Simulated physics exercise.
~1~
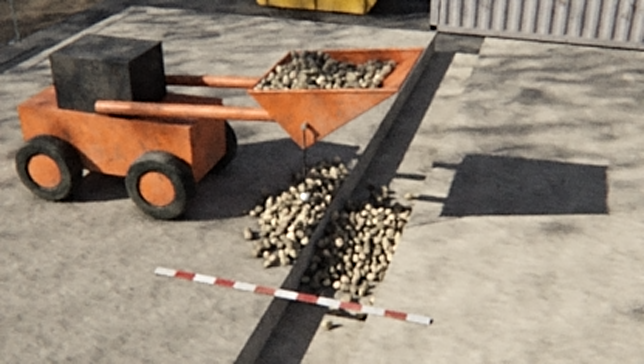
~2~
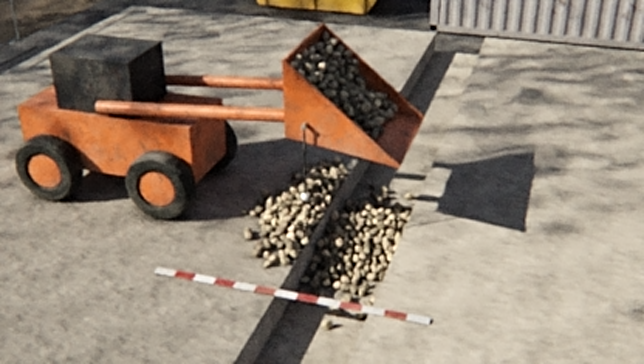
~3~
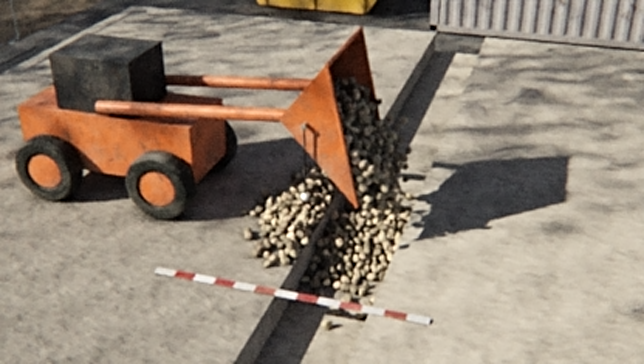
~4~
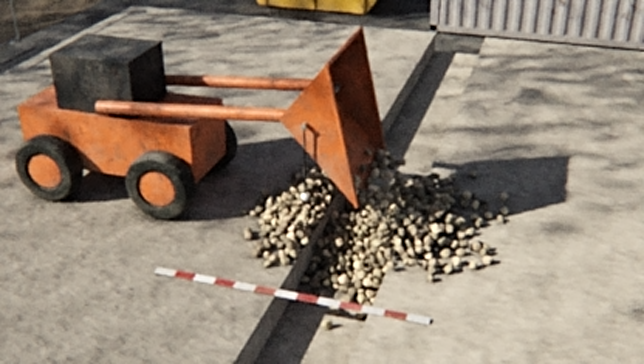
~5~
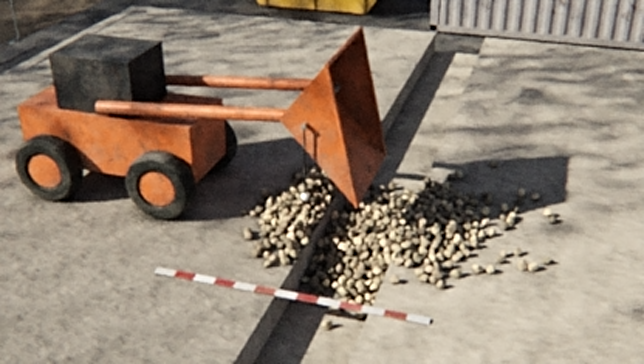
An orange four-wheeled loader tipped its raised bucket of stones over a trench where a loose pile already lay, and the stones poured out, filling the gap and spilling across the ground to the right, while the emptied bucket stayed tilted.
